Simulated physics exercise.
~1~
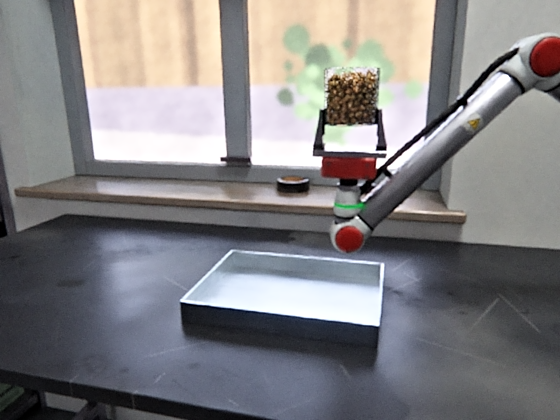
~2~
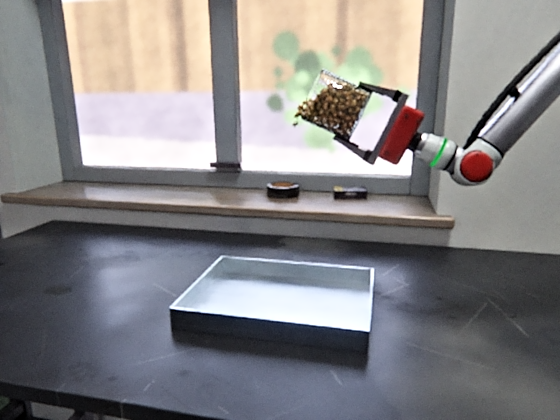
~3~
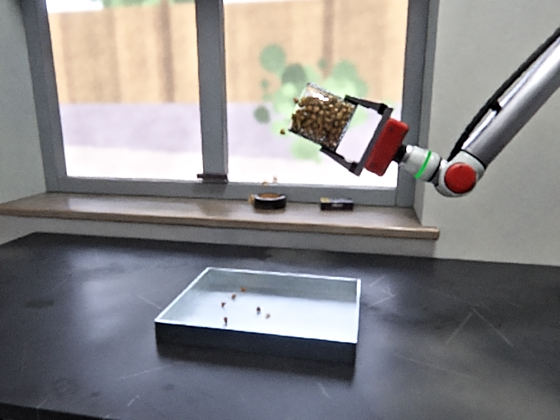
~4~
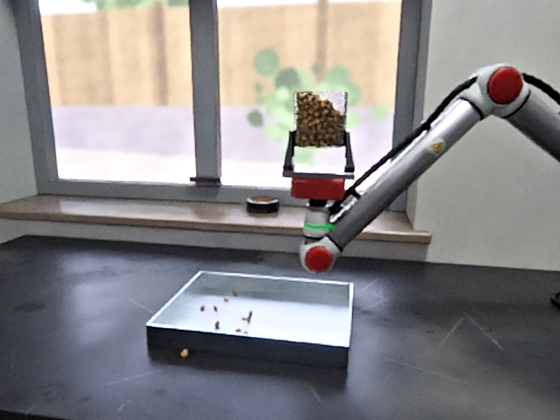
A robot arm with red joints holds a clear tumbler of dried beans upright above a shallow, pale tray on a dark table, in front of a window. The arm swings round to the right side and tips the tumbler steeply, its mouth pointing left, so the beans slide toward the rim. A few spill out and drop, scattering inside the tray. The arm then turns the tumbler back upright, lowering it slightly. It ends still holding most of the beans, with a small scattering in the tray and one bean near its front edge.
